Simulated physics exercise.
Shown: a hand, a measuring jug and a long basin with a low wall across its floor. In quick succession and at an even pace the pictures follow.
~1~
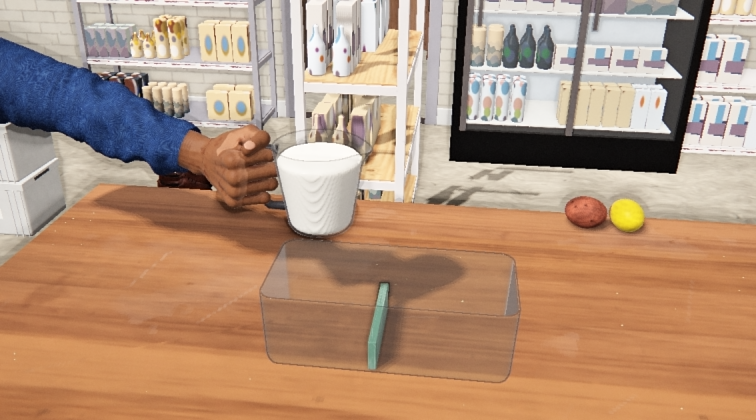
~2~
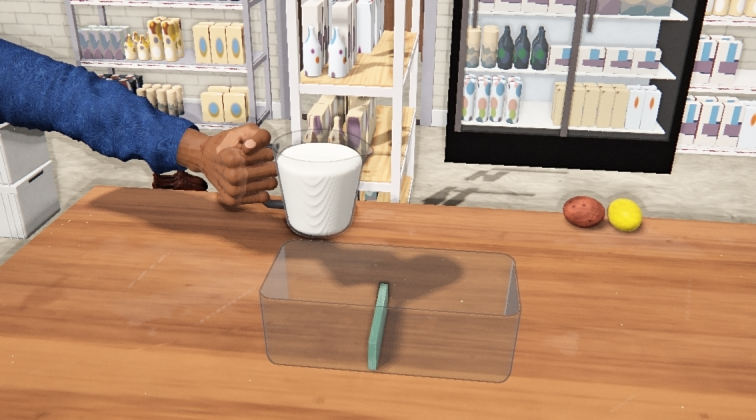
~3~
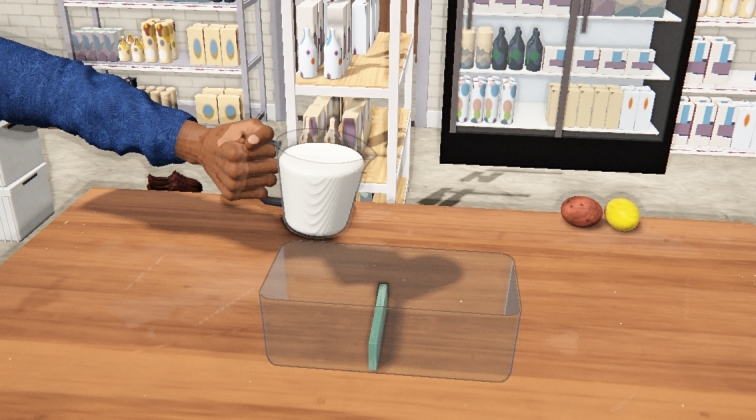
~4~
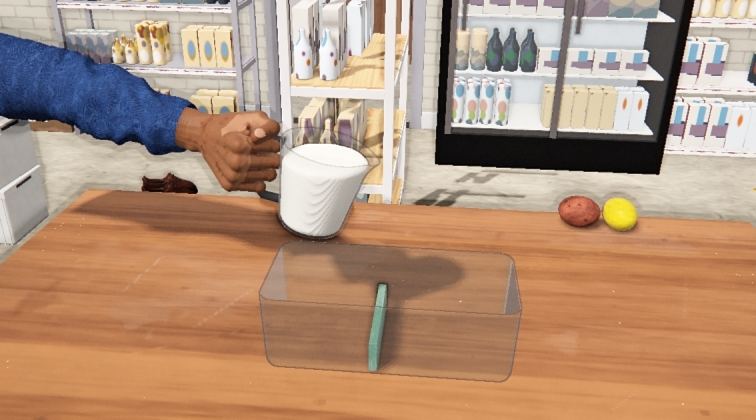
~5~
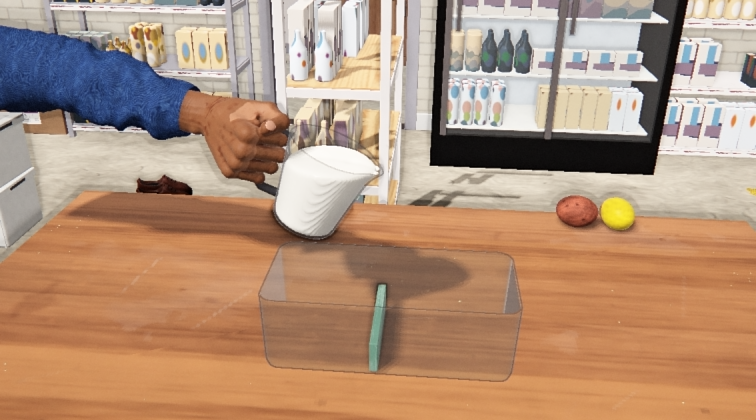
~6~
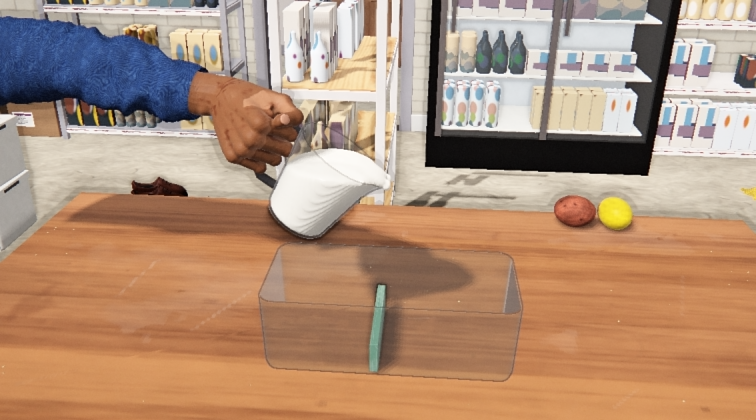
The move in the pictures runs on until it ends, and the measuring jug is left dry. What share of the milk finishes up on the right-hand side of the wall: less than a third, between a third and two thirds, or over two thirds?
Once it settles, the part right of the wall is beyond two thirds, I'd say.
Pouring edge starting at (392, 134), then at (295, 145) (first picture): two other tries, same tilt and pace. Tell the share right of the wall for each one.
About 95 per cent, then about 5 per cent.
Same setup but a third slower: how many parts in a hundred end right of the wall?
Near 90 %.
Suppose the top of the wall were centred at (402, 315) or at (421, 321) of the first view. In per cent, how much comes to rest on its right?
About 55 per cent on the first try, and 30 per cent on the second.
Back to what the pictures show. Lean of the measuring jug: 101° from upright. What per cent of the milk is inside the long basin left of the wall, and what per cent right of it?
0 % left, 35 % right.
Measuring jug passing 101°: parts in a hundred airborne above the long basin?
Share in flight: Approx. 25 %.
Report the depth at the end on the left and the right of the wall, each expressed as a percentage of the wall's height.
Once it is still, the left part shows 10 per cent and the right part 50.
A moment on, the measuring jug is tipped right over and 39 per cent is still to pour, 0 is left of the wall and 36 right of it.
Next, the measuring jug is tipped right over and 2 per cent is still to pour, 9 is left of the wall and 84 right of it.
Then the measuring jug is tipped right over and 0 per cent is still to pour, 13 is left of the wall and 86 right of it.
Later the measuring jug is tipped right over and 0 per cent is still to pour, 13 is left of the wall and 85 right of it.
Finally, 13 per cent lies left of the wall, 85 right of it and 1 outside.
